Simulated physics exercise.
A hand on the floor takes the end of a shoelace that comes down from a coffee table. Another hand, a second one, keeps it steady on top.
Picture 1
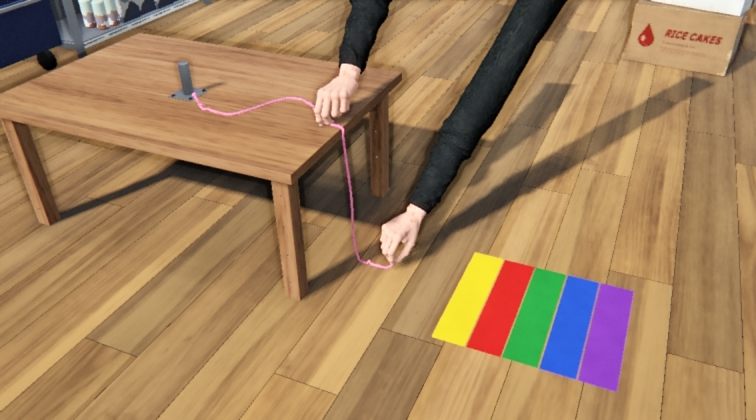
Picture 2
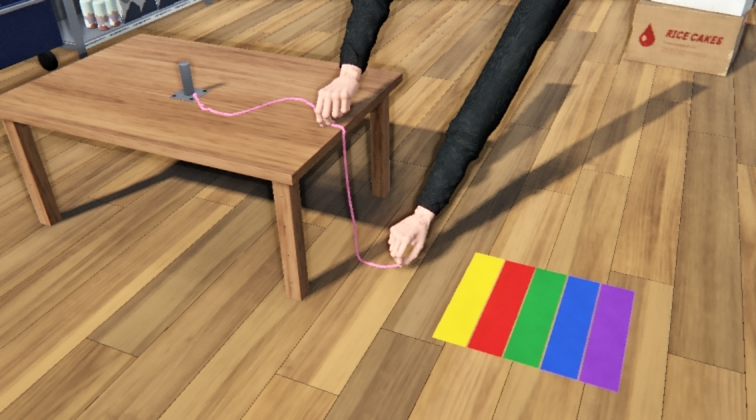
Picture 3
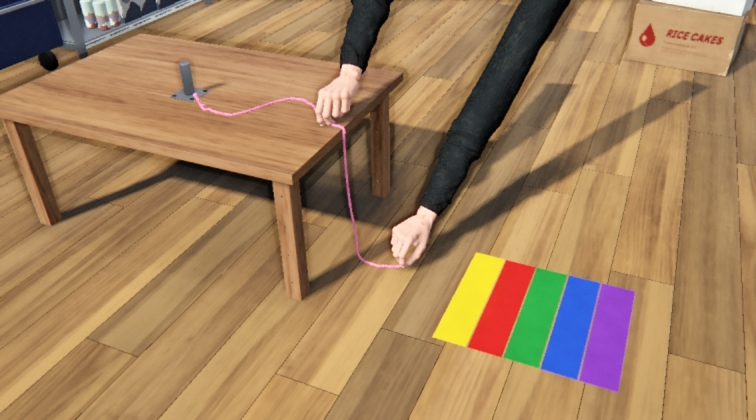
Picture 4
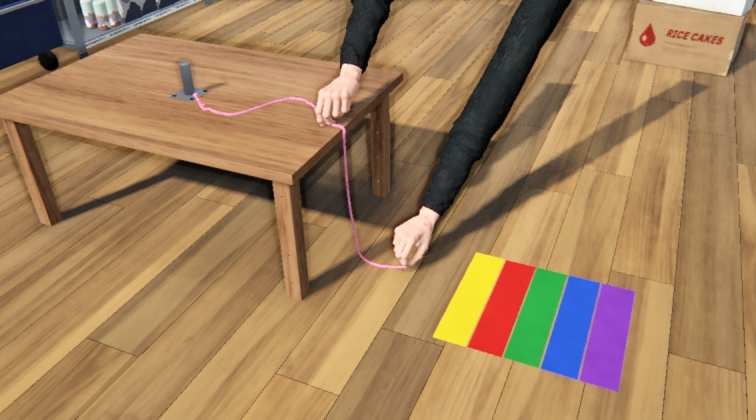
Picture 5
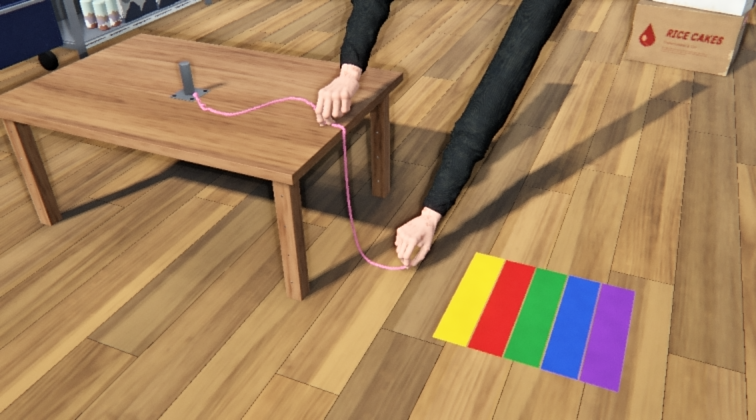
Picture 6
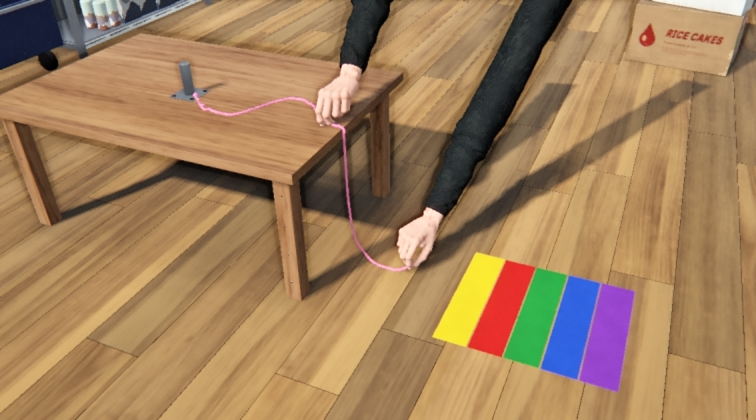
To begin with, one hand steadies a pink shoelace on top of a wooden coffee table while another holds its end near the floor, left of five coloured stripes. The lower hand then shifts the end slightly to the right, while the upper hand stays in place.
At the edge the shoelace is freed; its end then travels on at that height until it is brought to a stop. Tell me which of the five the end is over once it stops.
It is over the blue strip.
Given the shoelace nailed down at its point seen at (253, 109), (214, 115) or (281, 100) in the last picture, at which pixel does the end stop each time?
Estimated spots in sequence: (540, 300), (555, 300), (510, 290).
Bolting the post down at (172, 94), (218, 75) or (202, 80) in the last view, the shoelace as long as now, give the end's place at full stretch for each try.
Pixels, try by try: About (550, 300), (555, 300), (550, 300).
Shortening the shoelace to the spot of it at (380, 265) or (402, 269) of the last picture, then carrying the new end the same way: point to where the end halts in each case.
It ends up at (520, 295) the first time and at (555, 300) the second.
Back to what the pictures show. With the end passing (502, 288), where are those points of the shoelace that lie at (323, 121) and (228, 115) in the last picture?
Result - first point (356, 164), second point (259, 105).
Soon after, end near (502, 288); over red.
Then, end near (547, 300); over green.
At full stretch, end near (573, 307); over blue. The end stops over the blue strip.
